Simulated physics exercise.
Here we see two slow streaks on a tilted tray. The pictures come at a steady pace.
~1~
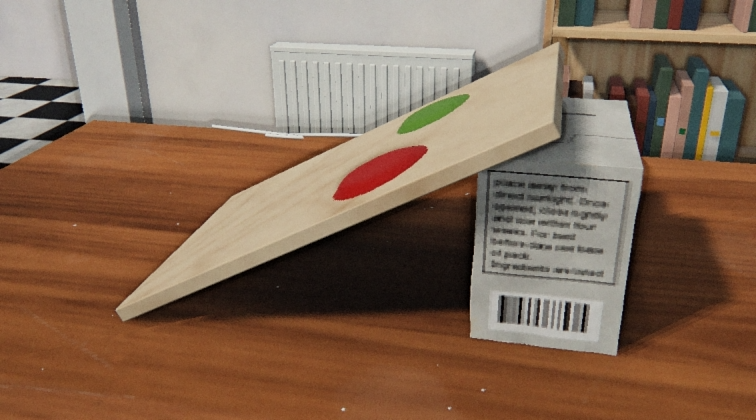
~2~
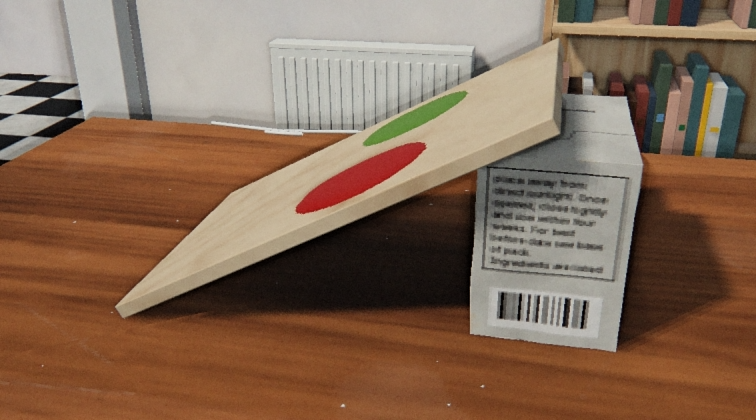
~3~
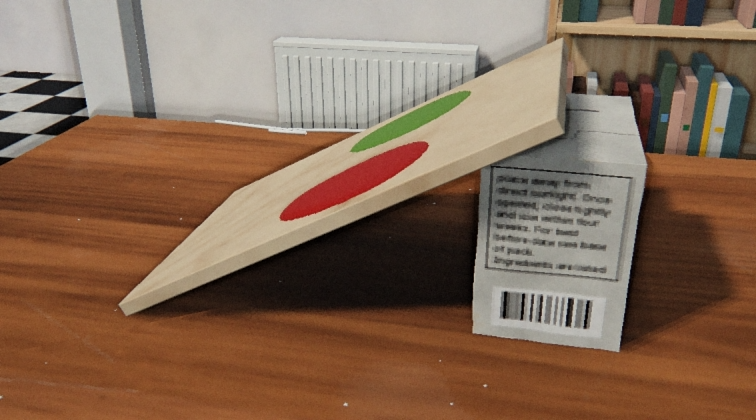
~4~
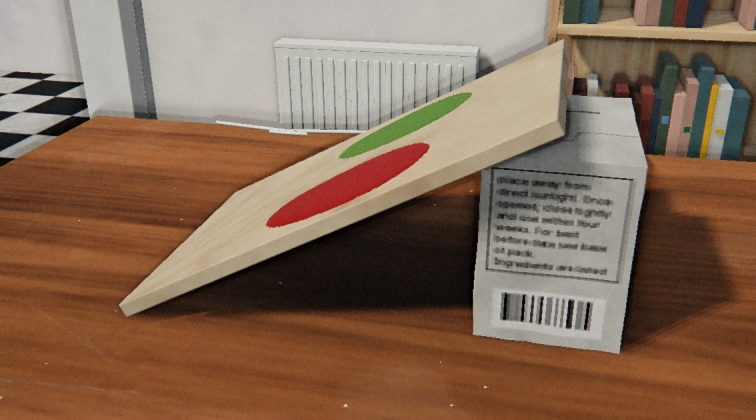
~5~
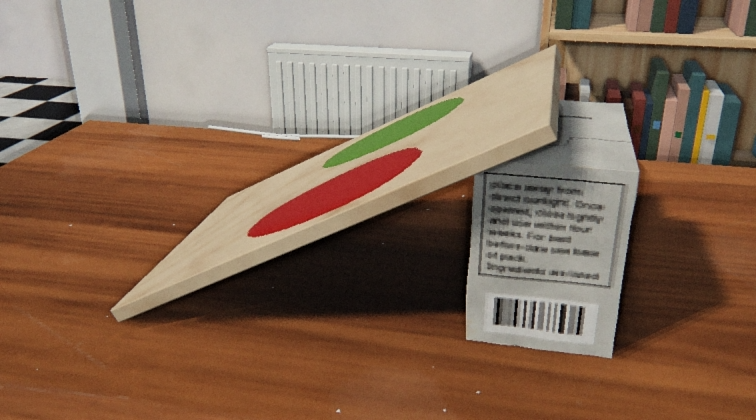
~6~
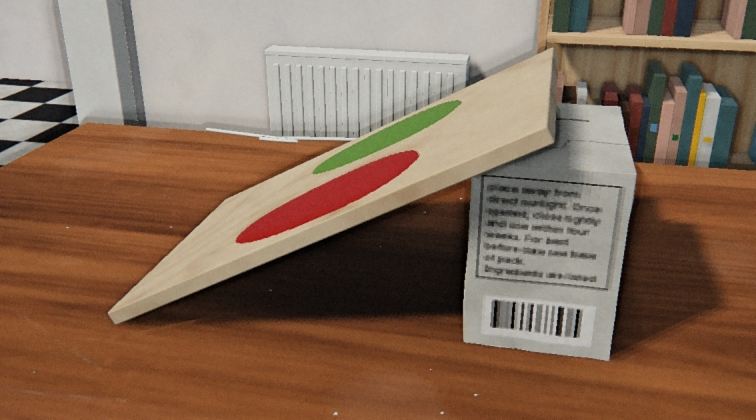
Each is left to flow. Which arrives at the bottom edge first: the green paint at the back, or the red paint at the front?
The one at the front arrives first.
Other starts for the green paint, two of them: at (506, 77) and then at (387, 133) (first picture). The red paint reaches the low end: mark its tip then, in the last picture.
The tip reaches roughly (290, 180) on the first try and roughly (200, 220) on the second.
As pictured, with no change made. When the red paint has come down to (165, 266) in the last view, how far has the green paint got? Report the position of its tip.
Estimated position: Near (251, 197) in pixels.
Soon after, the red paint is three quarters of the way down; the green paint is three quarters of the way down.
Later, the red paint is close to the edge; the green paint is three quarters of the way down.
In the end, the red paint is at the low edge; the green paint is close to the edge.
